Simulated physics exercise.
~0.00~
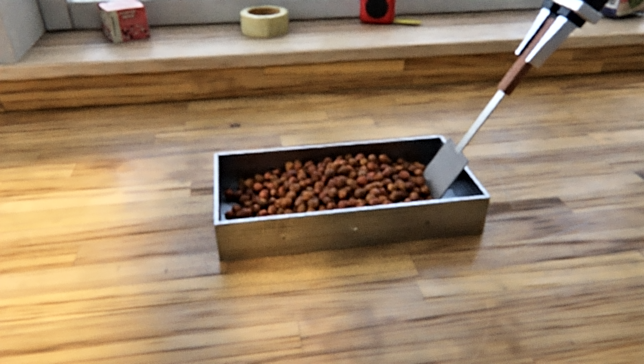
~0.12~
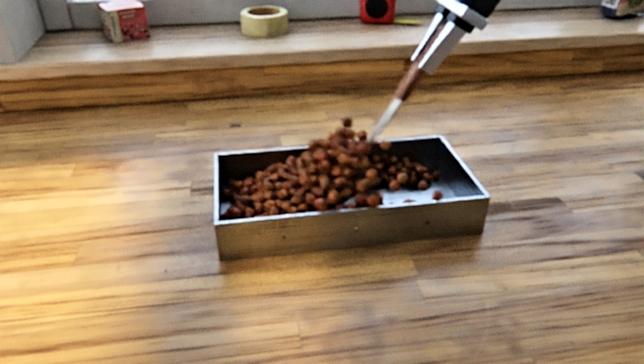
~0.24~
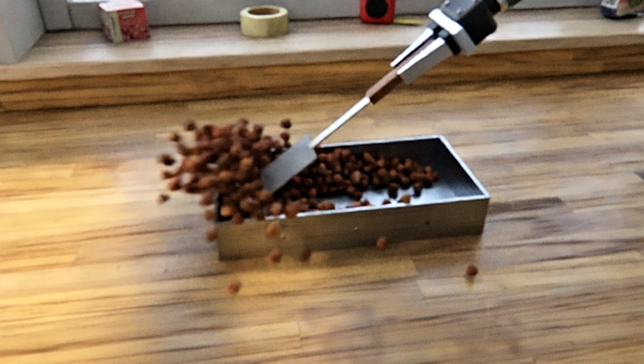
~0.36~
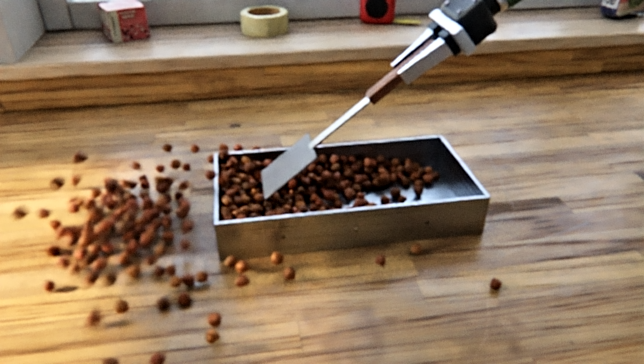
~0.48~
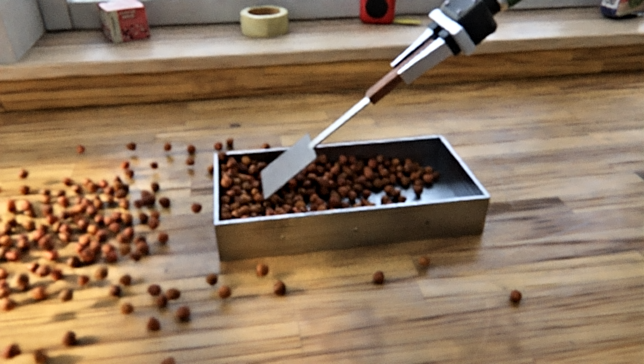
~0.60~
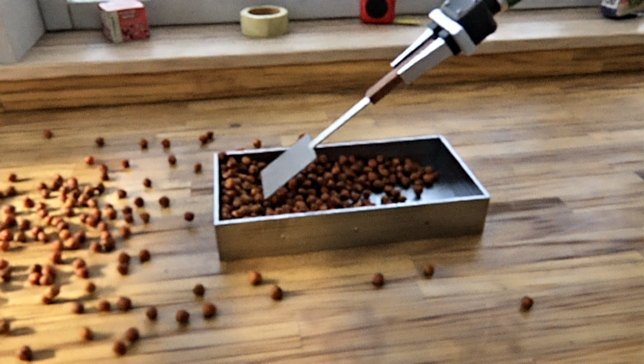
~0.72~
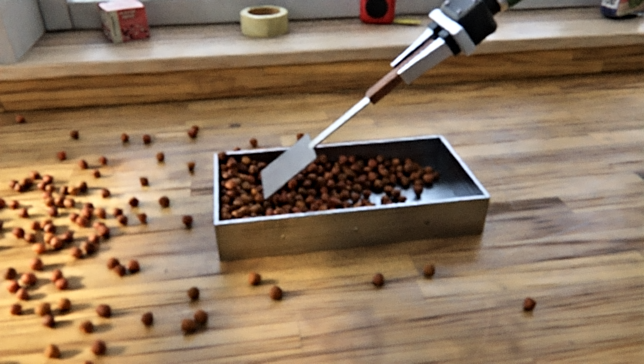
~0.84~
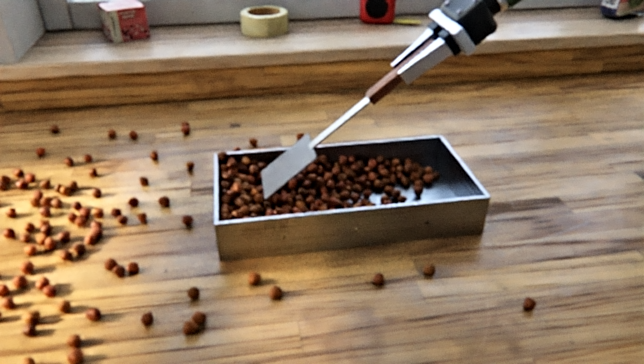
A flat metal paddle on a robotic arm starts at the right end of a roasting tin full of hazelnuts, resting on a wooden surface. It sweeps left through the nuts, piling them into a steep heap. The paddle then tilts and stops near the left end, while a thick cluster of nuts flies over the rim. They land and scatter across the wood to the left, with a few dropping in front. The paddle stays still as the loose nuts roll and spread. Finally, many lie strewn about, but most remain in the unmoved tin.
